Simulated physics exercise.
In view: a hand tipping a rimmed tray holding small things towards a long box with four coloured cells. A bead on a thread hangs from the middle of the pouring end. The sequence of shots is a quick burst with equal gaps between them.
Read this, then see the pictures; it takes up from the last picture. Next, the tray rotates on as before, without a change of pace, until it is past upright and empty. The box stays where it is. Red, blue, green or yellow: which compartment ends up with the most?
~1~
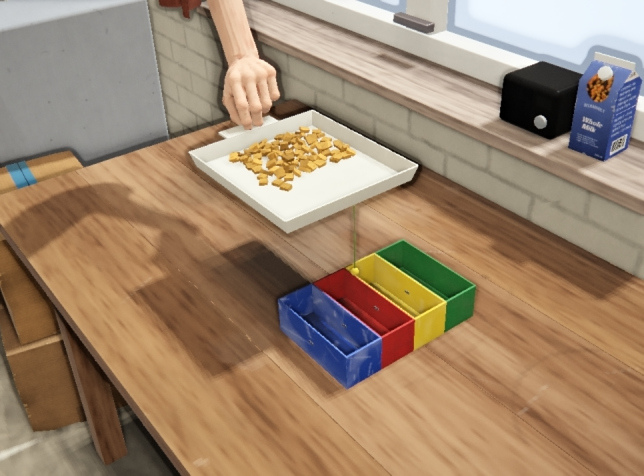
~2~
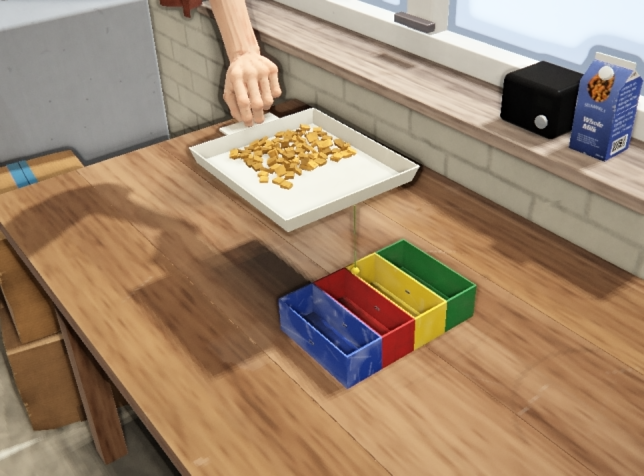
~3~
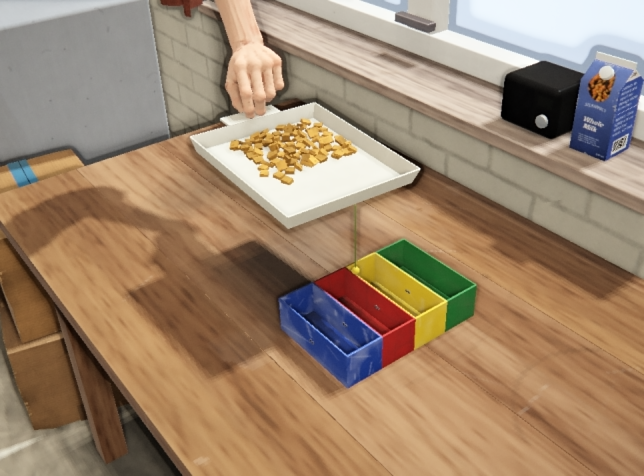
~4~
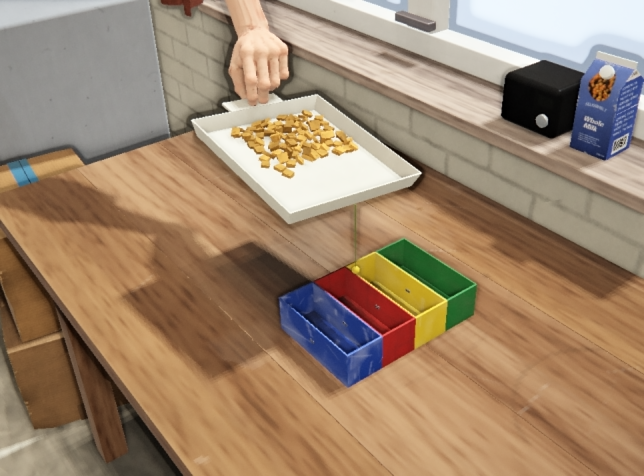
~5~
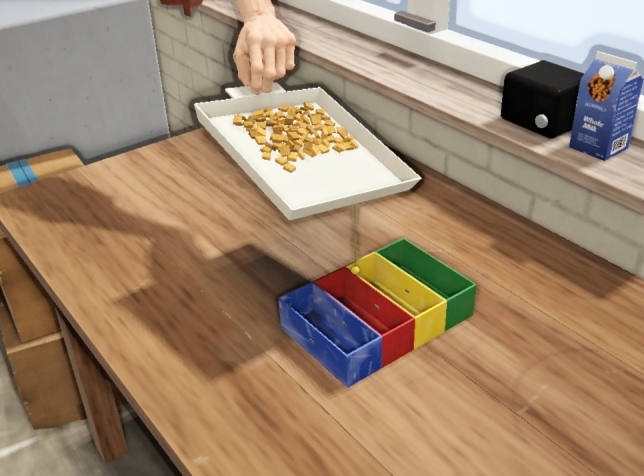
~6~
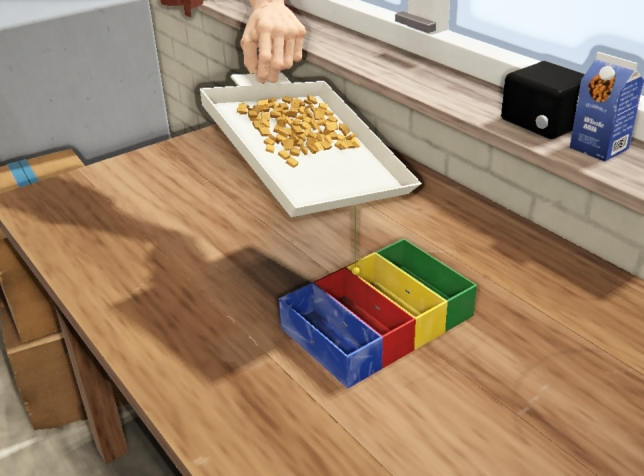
The green one.
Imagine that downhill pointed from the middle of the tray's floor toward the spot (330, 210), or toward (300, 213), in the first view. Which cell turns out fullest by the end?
The cell in blue, then the blue cell.
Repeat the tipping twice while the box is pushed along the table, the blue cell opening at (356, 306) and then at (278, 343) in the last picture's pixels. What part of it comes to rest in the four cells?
Estimate: 90 % first, 0 % second.
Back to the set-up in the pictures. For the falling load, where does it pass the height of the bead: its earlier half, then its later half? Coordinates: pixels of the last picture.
The opening part goes through (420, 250); what follows goes through (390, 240).
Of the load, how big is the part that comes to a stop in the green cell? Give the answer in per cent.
Roughly 60 percent.
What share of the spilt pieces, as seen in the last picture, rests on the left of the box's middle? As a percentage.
Roughly 20 in a hundred.
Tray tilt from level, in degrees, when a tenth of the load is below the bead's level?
Around 80 degrees of turn.
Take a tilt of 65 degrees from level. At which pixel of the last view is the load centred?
Near the pixel (379, 169).
Shortly afterwards, tray tipped steeply; the whole lot on the tray.
Next, tray tipped past a quarter turn; near a quarter on the tray; near half in the green cell; only a few in the yellow cell; near a quarter falling or outside the box.
Some moments later, tray tipped past a quarter turn; near two thirds in the green cell; a little in the yellow cell; near a third falling or outside the box.
In the end, tray tipped past a quarter turn; near two thirds in the green cell; a little in the yellow cell; none at all in the blue cell; none at all in the red cell; near a third outside the box.
